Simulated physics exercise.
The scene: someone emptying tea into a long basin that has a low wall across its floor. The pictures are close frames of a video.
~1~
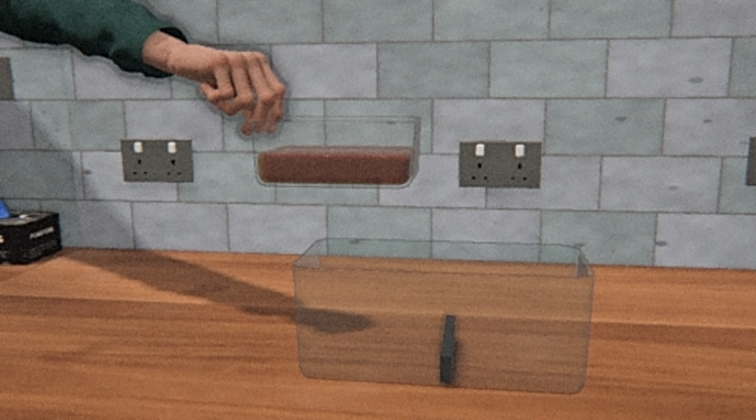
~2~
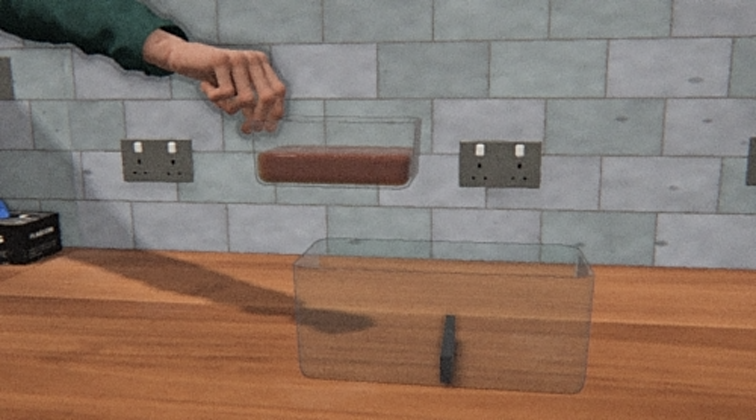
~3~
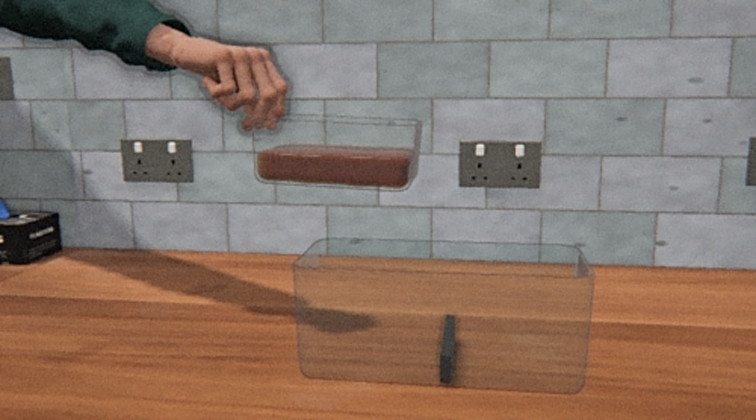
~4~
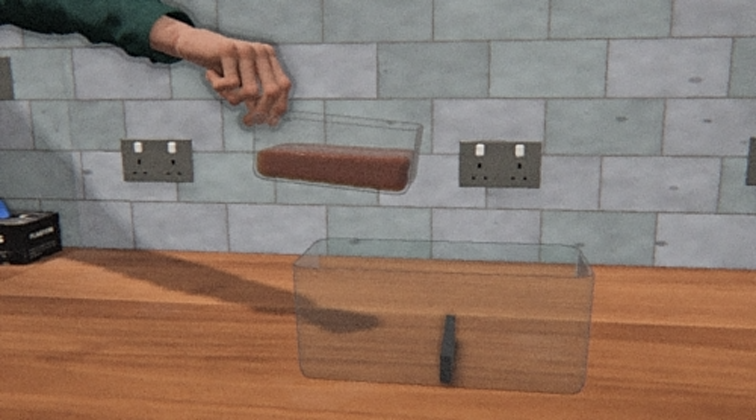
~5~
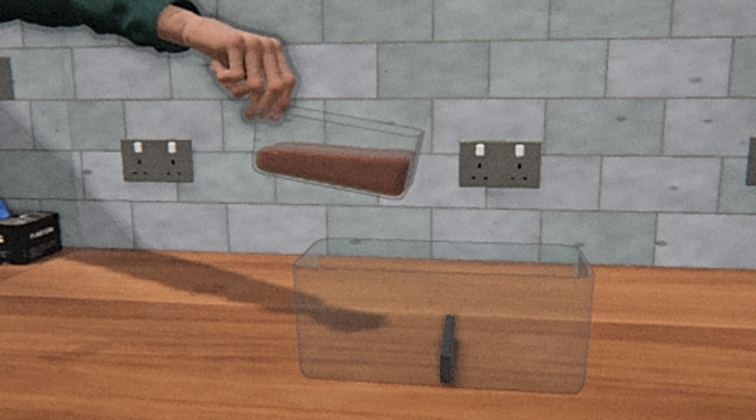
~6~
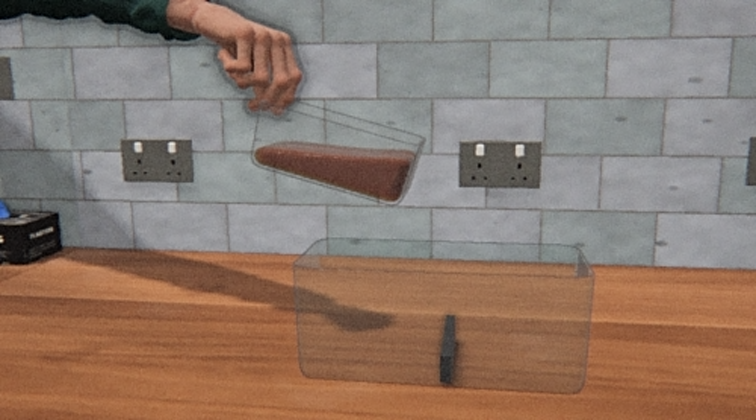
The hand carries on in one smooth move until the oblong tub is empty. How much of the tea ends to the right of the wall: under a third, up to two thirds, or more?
It comes to between a third and two thirds.
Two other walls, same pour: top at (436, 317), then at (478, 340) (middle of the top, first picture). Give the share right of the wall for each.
First some 55, then 25 per cent.
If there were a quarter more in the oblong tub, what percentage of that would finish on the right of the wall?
About 55 per cent.
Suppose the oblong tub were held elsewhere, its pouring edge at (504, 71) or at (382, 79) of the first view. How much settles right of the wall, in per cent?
About 80 and 30 per cent.
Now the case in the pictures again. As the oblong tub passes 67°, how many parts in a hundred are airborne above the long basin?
Close to 25 per cent.
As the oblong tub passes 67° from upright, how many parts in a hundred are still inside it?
About 45 per cent.
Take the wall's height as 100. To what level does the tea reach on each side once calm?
The left part 40 per cent, the right part 50.
A moment on, the oblong tub is tipped part way and 44 per cent is still to pour, 2 is left of the wall and 29 right of it.
Next, the oblong tub is tipped right over and 9 per cent is still to pour, 36 is left of the wall and 50 right of it.
Then the oblong tub is tipped right over and 0 per cent is still to pour, 47 is left of the wall and 52 right of it.
Later the oblong tub is tipped right over and 0 per cent is still to pour, 47 is left of the wall and 53 right of it.
Finally, 47 per cent lies left of the wall, 53 right of it and 0 outside.
